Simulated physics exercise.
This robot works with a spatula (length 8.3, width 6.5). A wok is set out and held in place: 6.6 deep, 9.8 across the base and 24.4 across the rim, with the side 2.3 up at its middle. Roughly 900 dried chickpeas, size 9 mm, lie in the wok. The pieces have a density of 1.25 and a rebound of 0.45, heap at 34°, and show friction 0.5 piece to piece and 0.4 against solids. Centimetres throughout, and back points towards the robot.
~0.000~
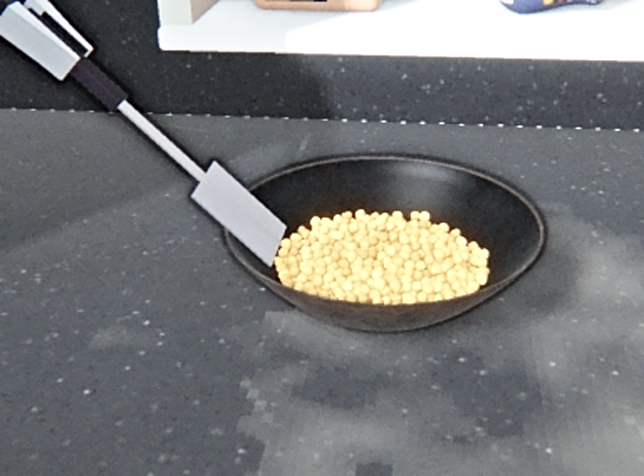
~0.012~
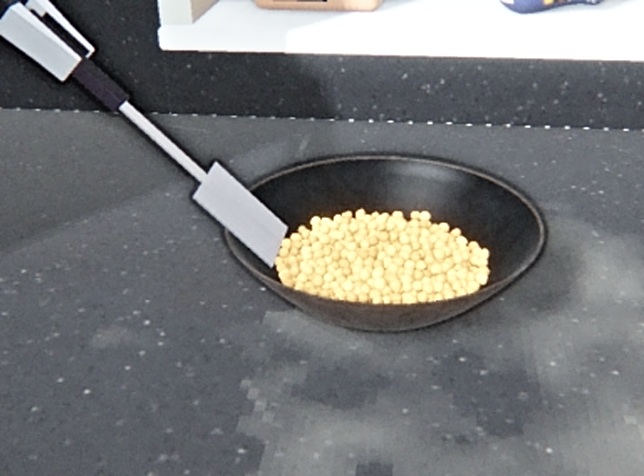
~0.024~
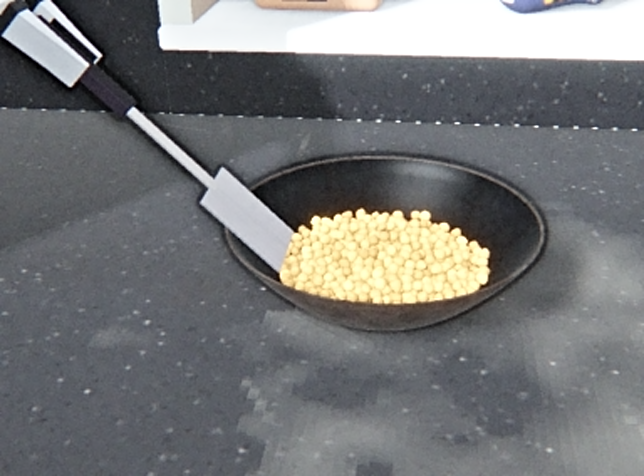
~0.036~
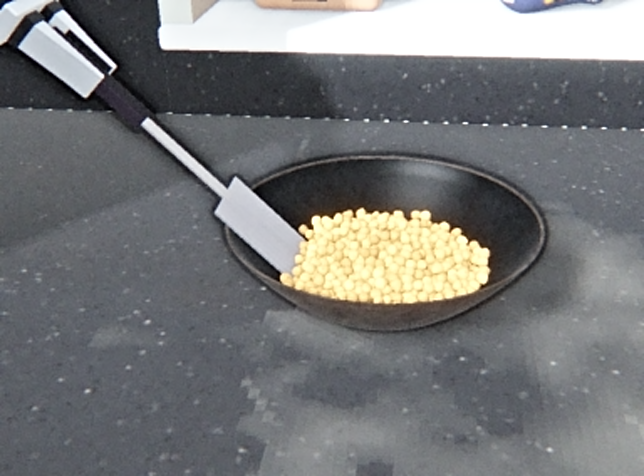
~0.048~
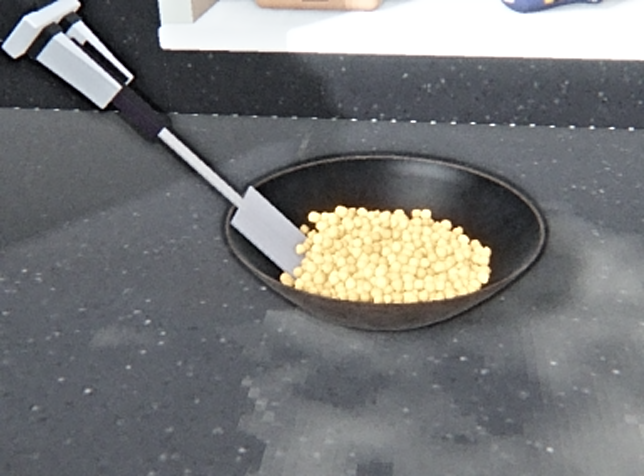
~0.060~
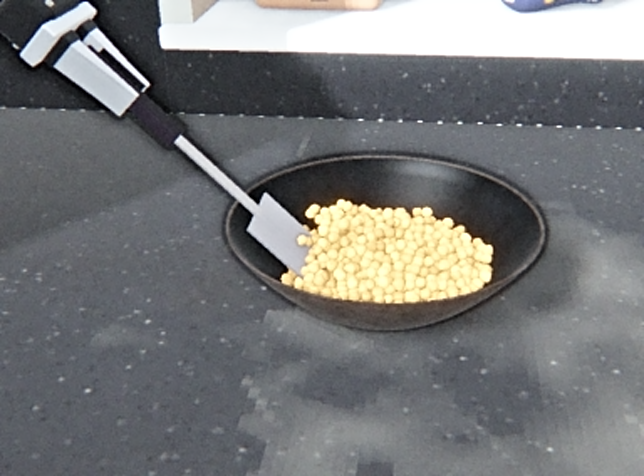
A dark grey speckled countertop is seen from above at an angle, with a white ledge along the top edge. A black wok holding a heap of pale yellow chickpeas sits right of centre, and a robot gripper at the upper left holds a grey spatula slanting down to the wok's left side. The spatula slides slowly down and right into the wok, nudging the nearest chickpeas rightward, while the camera stays still.
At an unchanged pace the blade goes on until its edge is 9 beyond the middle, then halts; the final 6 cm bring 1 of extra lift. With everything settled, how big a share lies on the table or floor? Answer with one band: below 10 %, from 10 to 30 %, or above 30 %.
Above 30 %.
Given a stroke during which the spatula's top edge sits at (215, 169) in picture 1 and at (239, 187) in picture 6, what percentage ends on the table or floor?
Some 20 per cent.
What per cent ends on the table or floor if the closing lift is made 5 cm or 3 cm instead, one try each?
Try one gives about 35 in a hundred, try two about 35 in a hundred.
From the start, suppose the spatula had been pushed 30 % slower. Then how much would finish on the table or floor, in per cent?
Then roughly 30 percent.
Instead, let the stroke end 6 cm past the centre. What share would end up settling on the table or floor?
That would give close to 15 per cent.
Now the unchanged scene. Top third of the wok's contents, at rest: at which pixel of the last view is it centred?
Pixel position: Approx. (434, 264).
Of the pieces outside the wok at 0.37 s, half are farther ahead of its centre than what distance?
I'd say some 22 centimetres.
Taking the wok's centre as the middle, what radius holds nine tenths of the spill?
Roughly 55 cm.
After 0.10 s, sloping 45°, highest piece 8 above the table; 900 in the wok.
After 0.15 s, sloping 45°, highest piece 10 above the table; 900 in the wok.
After 0.37 s, sloping 45°, highest piece 17 above the table; 543 in the wok, 78 on the table or floor, 279 on the blade or in flight.
After 1.42 s, sloping 45°, highest piece 5 above the table; 543 in the wok, 357 on the table or floor.
In the end, 543 in the wok, 357 on the table or floor. That is 40 % on the table or floor.
